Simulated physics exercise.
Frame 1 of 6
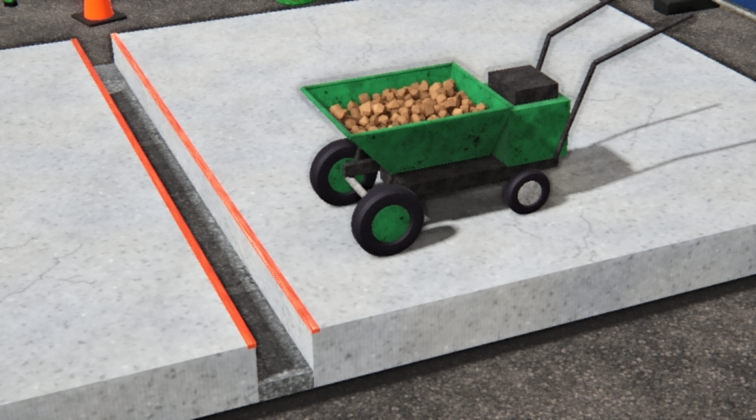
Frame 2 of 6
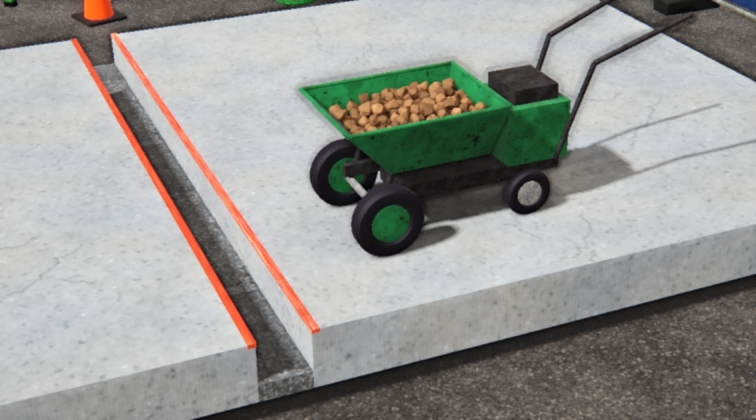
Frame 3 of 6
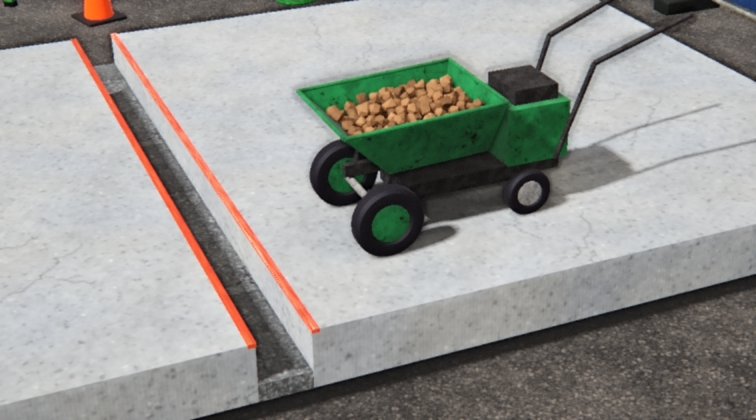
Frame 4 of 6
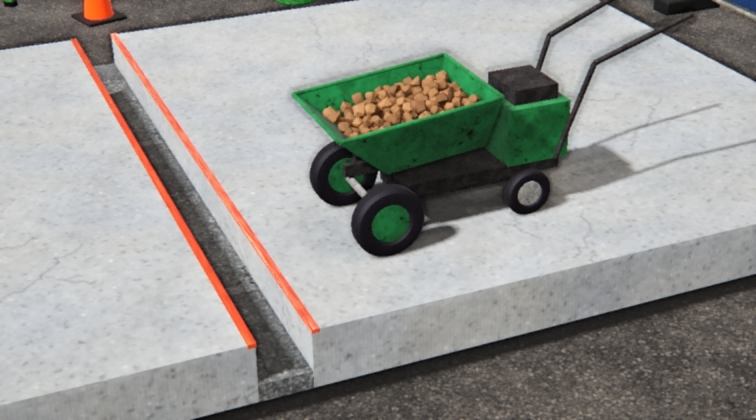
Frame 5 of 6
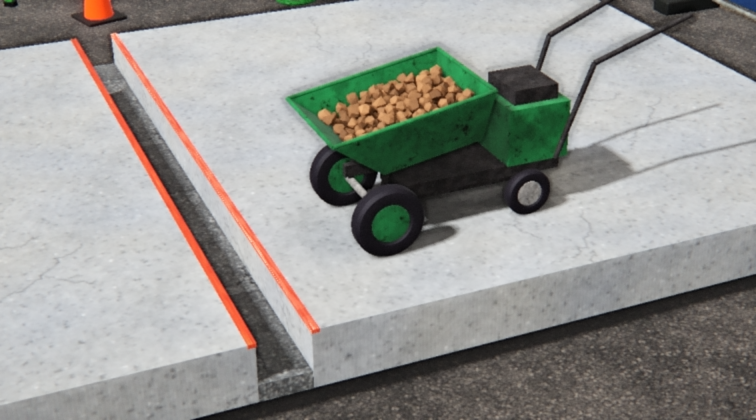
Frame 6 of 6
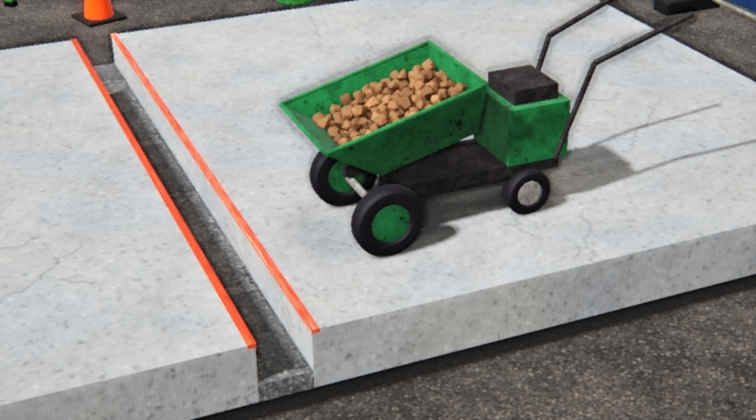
A green skip of brown clods tilts slightly forward on a barrow beside a trench.
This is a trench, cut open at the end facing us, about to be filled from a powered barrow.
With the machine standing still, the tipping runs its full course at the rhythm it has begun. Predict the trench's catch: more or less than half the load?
The trench catches more than half of the load.
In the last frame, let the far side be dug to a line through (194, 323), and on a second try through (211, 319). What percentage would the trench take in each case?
I'd expect close to 100 in a hundred and then close to 100 in a hundred.
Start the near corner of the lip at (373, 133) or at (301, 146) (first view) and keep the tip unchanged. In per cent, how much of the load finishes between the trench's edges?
Estimates, in order: 80 % then 20 %.
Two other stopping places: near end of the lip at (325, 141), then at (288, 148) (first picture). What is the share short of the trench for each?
Try 1 about 0 %, try 2 about 0 %.
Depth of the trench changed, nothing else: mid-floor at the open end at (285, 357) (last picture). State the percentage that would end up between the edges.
70 per cent, roughly.
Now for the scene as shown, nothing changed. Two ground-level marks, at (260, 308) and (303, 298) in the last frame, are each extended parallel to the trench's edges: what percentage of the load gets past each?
Estimate: 40 % and 100 %, respectively.
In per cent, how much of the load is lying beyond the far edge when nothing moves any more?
About 5 %.
Just after the last frame, skip tipped well over; every one in the skip.
A moment on, skip tipped steeply; the larger part in the skip; just a few short of the trench; roughly a quarter in or heaped over the trench; about a tenth falling.
Further on, skip tipped right over; just a few in the skip; just a few short of the trench; almost all in or heaped over the trench; about a tenth beyond it.
When it is over, skip tipped right over; just a few short of the trench; almost all in or heaped over the trench; about a tenth beyond it.
